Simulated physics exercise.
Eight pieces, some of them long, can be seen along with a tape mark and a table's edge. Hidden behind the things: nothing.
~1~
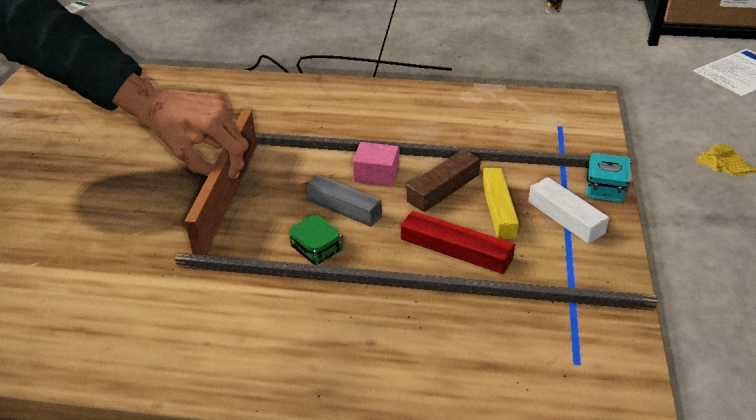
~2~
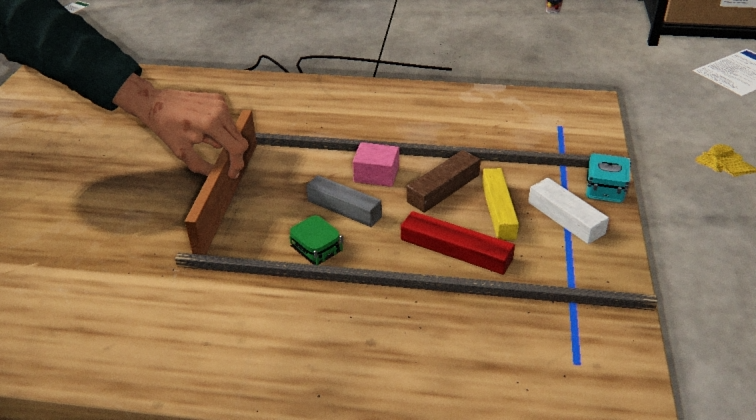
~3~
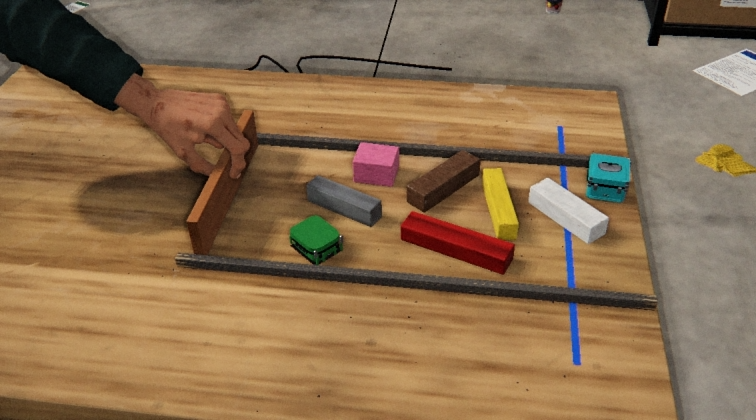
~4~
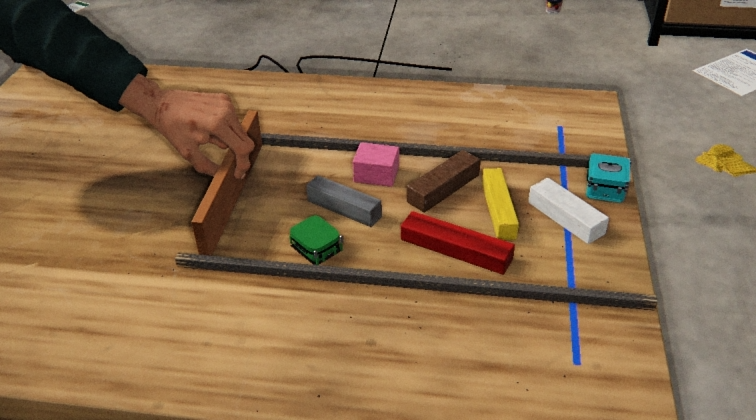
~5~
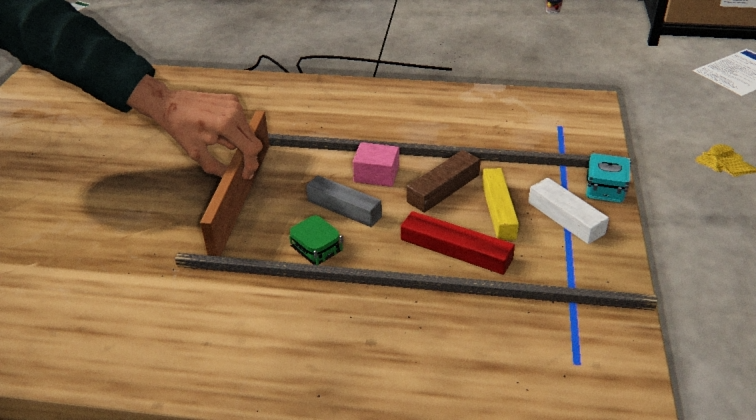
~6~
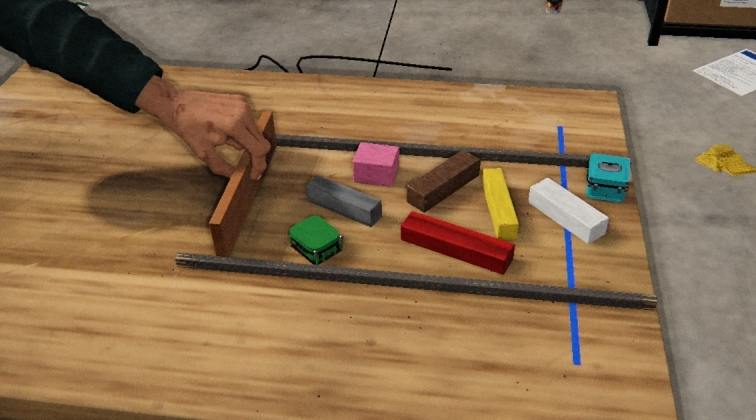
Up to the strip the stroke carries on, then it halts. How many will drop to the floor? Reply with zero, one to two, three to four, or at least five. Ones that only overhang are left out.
It comes to three to four.
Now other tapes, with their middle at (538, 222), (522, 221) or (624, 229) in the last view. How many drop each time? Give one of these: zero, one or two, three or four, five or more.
Count per stopping tape, as listed: One or two, none, five or over.
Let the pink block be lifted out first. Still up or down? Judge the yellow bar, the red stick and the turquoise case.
I'd say the yellow bar stays where it is, the red stick ends up down, and the turquoise case ends up down.
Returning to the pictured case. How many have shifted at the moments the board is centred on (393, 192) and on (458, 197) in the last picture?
At the first place 5, at the second 7.
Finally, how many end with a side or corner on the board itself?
Counting them up gives 3.
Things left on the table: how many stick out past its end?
Count: 2.
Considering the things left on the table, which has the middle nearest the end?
It's the yellow bar that is foremost.
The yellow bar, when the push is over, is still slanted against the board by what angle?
It works out to near 15°.
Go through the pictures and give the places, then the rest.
Turquoise case (608, 178); white bar (567, 210); yellow bar (500, 203); board (225, 179); tape (567, 224), in the first picture.
White bar (567, 210); board (225, 179), in the second picture.
Yellow bar (500, 203); green case (316, 241), in the third picture.
Turquoise case (607, 179); brown bar (444, 180), in the fourth picture.
White bar (567, 210); pink block (376, 164), in the fifth picture.
Turquoise case (607, 179); white bar (567, 210); yellow bar (500, 203); board (246, 181); tape (567, 224), in the sixth picture.
Early on, none off yet; turquoise case at rest near (607, 179); white bar at rest near (567, 210); yellow bar at rest near (500, 203).
Finally, the number that fall off is three or four; lost, red stick, white bar and turquoise case.
